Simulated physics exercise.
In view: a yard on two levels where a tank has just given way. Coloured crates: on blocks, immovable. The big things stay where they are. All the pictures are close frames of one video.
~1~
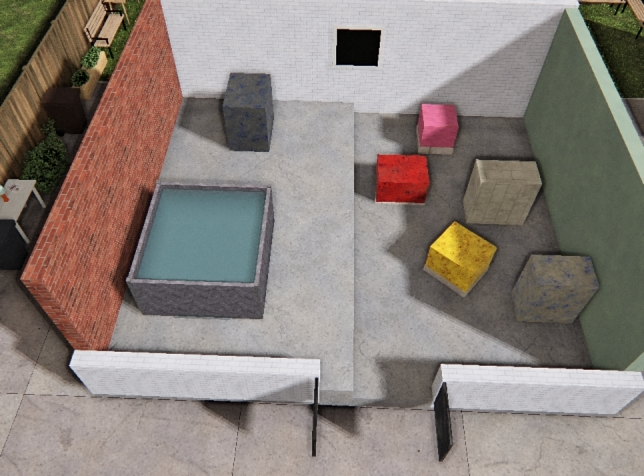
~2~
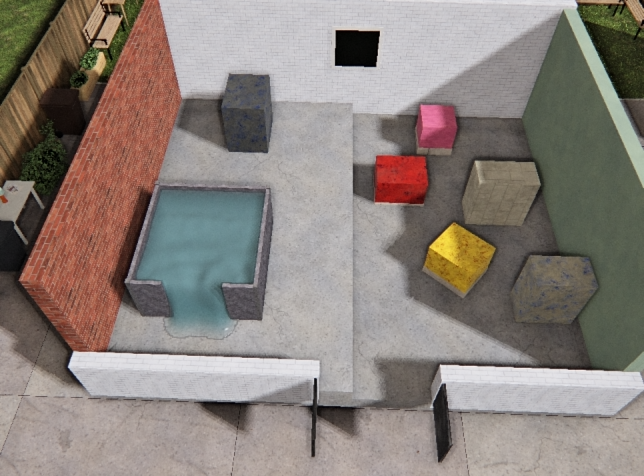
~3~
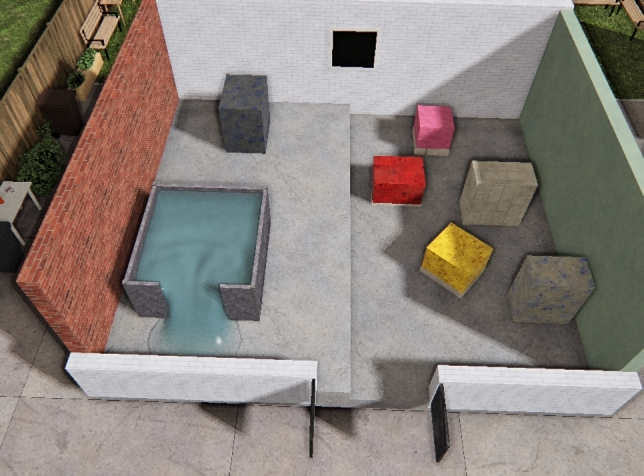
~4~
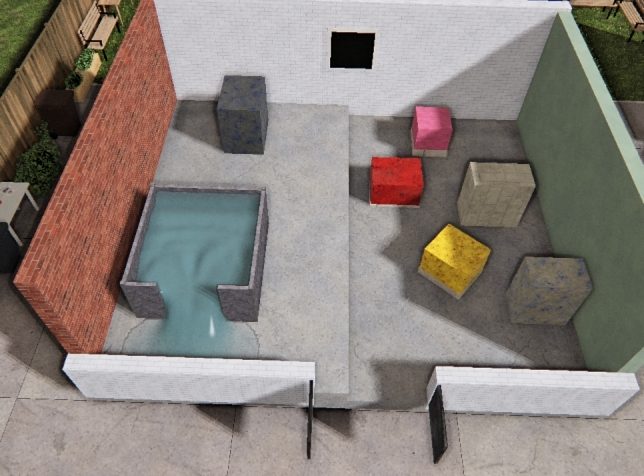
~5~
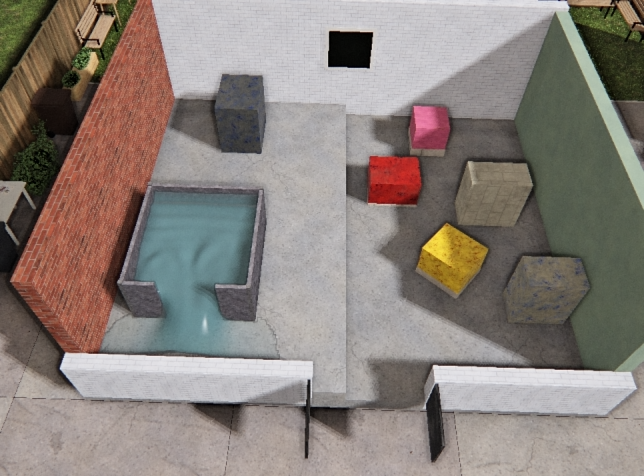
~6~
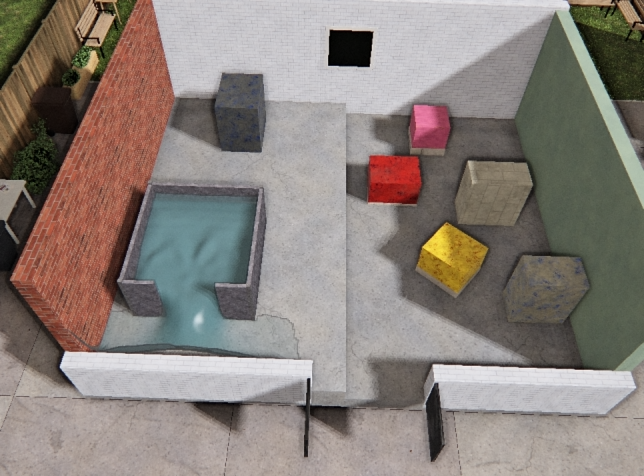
Water pours through a gap in the open tank's front and spreads across the grey floor.
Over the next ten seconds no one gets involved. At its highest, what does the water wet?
At the end, the red crate will be left wet, the pink crate will be left dry, the yellow crate will be left wet.
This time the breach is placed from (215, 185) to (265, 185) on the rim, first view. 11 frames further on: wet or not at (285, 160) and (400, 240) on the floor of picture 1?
I'd expect the first point to be reached and the second point to stay dry.
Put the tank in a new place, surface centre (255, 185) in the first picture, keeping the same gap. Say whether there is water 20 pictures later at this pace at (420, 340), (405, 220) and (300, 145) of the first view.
As listed: Flooded, dry, no water.
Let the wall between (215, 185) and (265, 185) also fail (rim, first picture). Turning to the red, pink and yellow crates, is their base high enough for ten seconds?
Red: Flooded; pink: Flooded; yellow: Not flooded.
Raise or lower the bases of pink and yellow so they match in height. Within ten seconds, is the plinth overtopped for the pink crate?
Well, the pink one stays untouched then.
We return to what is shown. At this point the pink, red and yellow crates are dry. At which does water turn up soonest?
The yellow crate, I say.
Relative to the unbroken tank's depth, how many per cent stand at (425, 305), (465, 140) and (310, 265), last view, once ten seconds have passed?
First 10, next 8, last 4 in a hundred.
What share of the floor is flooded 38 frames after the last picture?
Roughly 85 percent, I'd say.
A moment on, water covers 20 % of the floor; the red crate not reached, the pink crate not reached, the yellow crate not reached.
Next, water covers 40 % of the floor; the red crate not reached, the pink crate not reached, the yellow crate water round its plinth.
Then, water covers 55 % of the floor; the red crate water round its plinth, the pink crate not reached, the yellow crate water round its plinth.
Later, water covers 85 % of the floor; the red crate water round its plinth, the pink crate water round its plinth, the yellow crate water round its plinth.
In the end, water covers 100 % of the floor; the red crate was topped, the pink crate stayed above the water, the yellow crate was topped.
